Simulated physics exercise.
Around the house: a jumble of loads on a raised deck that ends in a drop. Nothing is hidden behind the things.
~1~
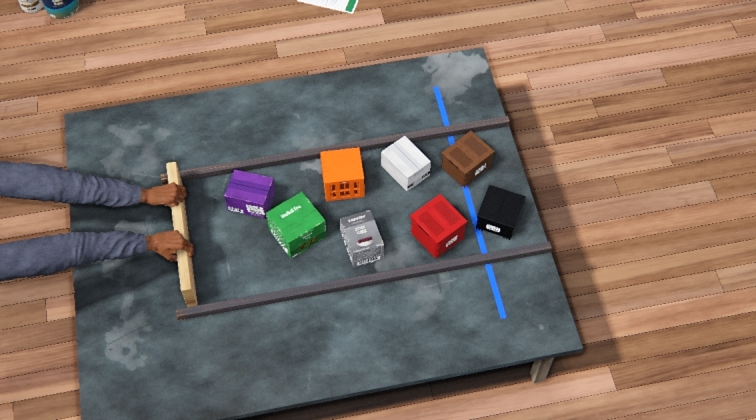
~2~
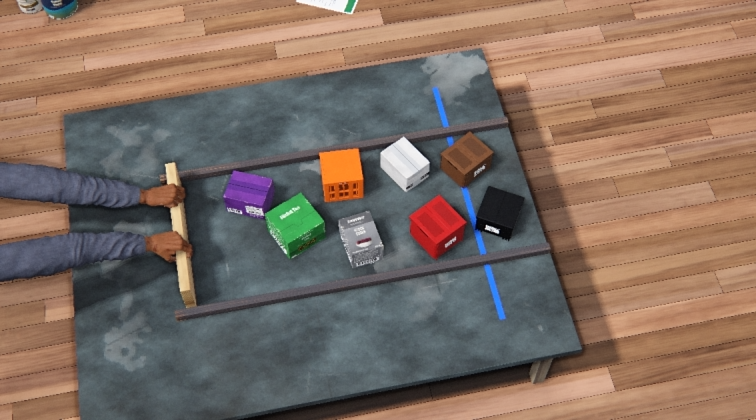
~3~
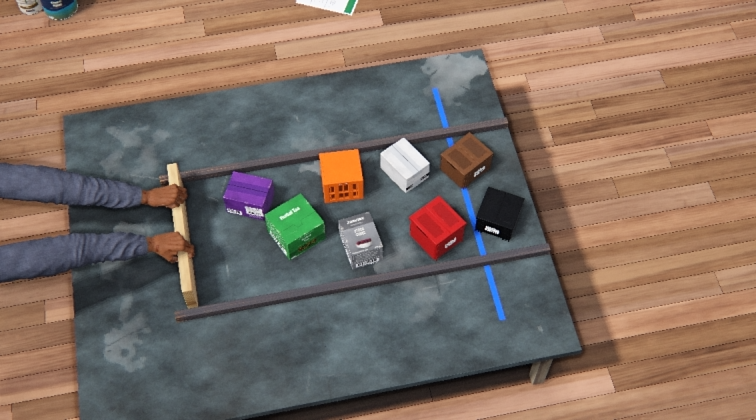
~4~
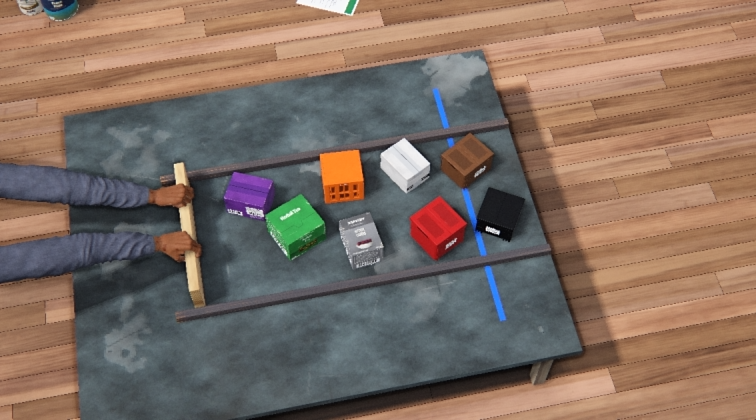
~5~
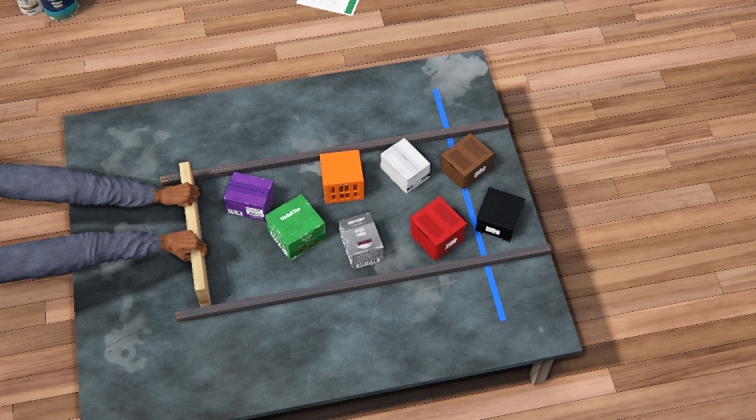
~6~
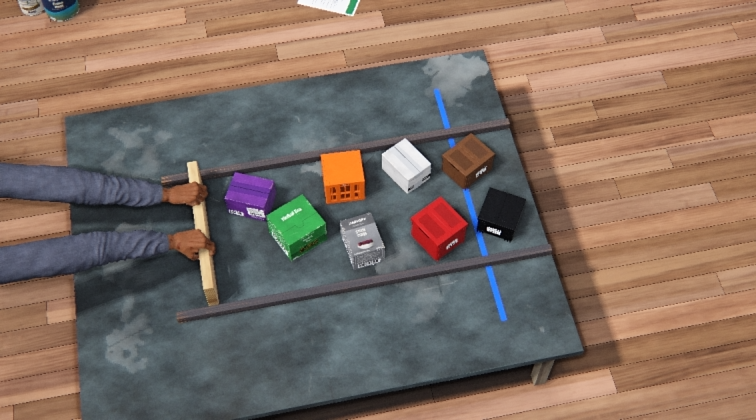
A wooden plank, held by two hands at the left of a dark tabletop, stays nearly still at first between two rails. The hands then slide it slowly a short way right, toward the purple box, while the eight colourful boxes and the blue tape line stay essentially in place.
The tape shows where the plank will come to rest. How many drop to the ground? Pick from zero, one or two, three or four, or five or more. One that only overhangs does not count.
Outcome: The number that fall off is three or four.
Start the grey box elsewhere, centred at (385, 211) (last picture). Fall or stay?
It stays on.
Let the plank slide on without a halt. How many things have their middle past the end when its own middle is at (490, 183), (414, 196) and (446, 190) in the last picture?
It would be 6, 2 and 4.
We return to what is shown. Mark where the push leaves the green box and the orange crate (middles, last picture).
About (493, 199), and the other about (517, 146).
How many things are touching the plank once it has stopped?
In contact: 2.
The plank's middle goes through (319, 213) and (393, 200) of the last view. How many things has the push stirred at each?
By then 5, and 8.
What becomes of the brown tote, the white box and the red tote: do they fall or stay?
The brown tote drops off; the white box goes over; the red tote tumbles off.
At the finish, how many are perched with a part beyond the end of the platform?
Overhanging: 2.
Soon after, none off yet; black tote at rest near (501, 215); brown tote at rest near (468, 162); red tote at rest near (439, 230).
Then, none off yet; black tote at rest near (501, 215); brown tote moved a little near (480, 161); red tote moved a little near (459, 229).
Further on, none off yet; black tote tipped well over near (560, 212); brown tote tipped well over near (543, 161); red tote moved well along near (523, 225).
By the end, the number that fall off is three or four; fallen, white box, red tote, brown tote and black tote.
